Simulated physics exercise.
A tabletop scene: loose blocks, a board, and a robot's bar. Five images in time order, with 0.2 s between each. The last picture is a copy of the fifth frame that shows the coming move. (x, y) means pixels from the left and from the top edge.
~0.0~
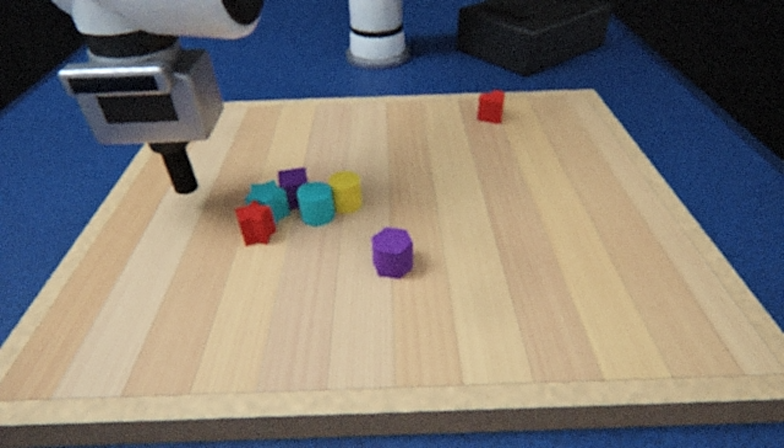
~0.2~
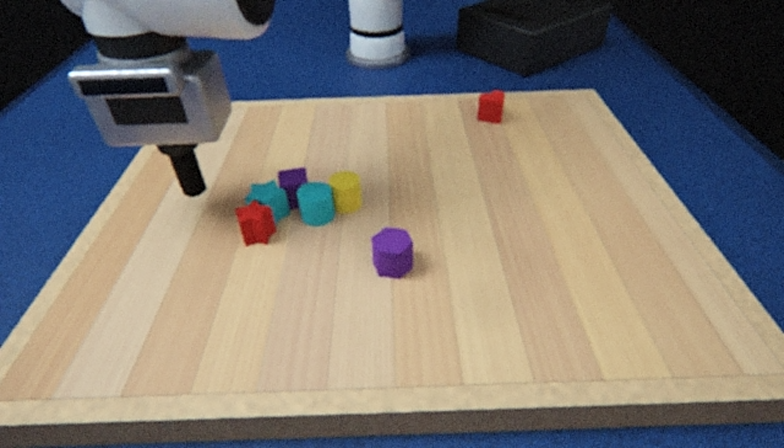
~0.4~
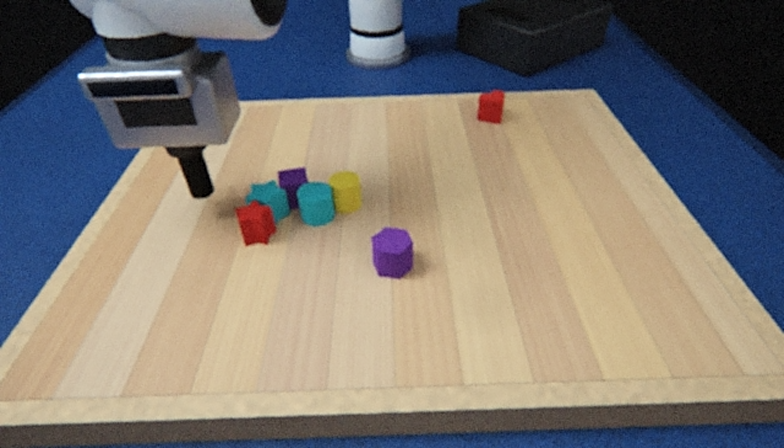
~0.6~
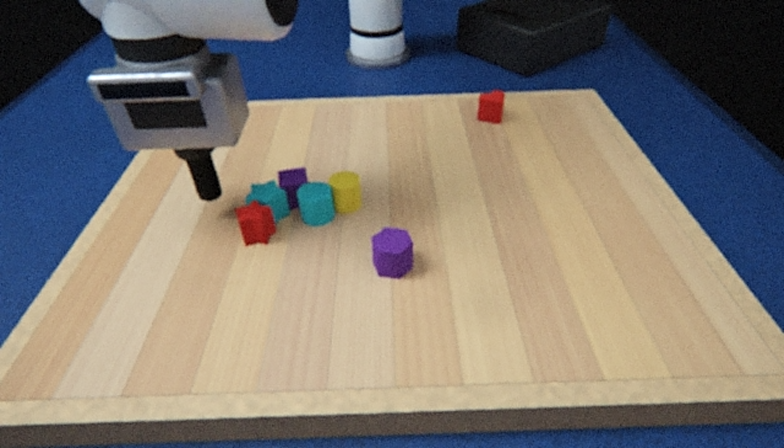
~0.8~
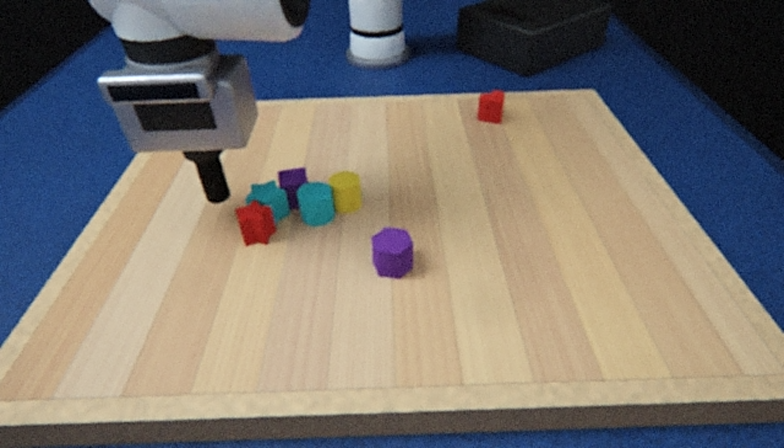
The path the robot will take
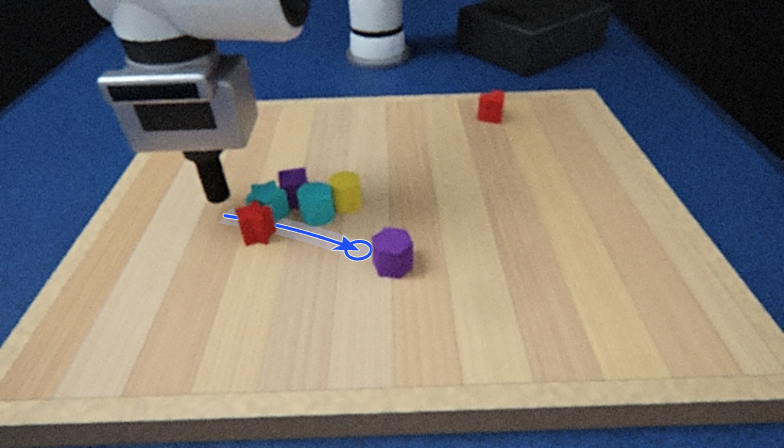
On a wooden board over a blue surface, a robot arm slid its dark bar a short way right, nearing the red and turquoise star-shaped blocks, while all the colourful blocks stayed still.
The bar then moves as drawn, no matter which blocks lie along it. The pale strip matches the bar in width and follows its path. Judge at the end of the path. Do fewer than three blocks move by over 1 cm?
No - that is not the case.
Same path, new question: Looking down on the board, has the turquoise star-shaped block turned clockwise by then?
I expect not.
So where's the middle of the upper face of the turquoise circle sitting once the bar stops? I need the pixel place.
At (352, 187).
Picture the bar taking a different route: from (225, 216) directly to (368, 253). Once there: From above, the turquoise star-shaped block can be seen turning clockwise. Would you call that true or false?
That claim is false.
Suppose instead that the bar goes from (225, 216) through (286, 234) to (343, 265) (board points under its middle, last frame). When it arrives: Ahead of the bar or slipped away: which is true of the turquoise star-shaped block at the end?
Prediction: Slipped aside.
The line goes from (225, 216) through (291, 229) to (359, 250).
What follows on the original path. One third of the way, bar (265, 206); red star-shaped block (258, 215), turned 40° clockwise; turquoise star-shaped block (289, 191), turned 30° anticlockwise; purple square block (302, 173), turned 30° anticlockwise; turquoise circle (322, 191).
Two thirds of the way, bar (311, 217); red star-shaped block (265, 216), turned 80° clockwise; turquoise star-shaped block (314, 192), turned 75° anticlockwise; purple square block (305, 172), turned 45° anticlockwise; turquoise circle (352, 187).
At the end, bar (357, 232); red star-shaped block (265, 216), turned 80° clockwise; turquoise star-shaped block (314, 192), turned 80° anticlockwise; purple square block (305, 172), turned 45° anticlockwise; turquoise circle (352, 187).
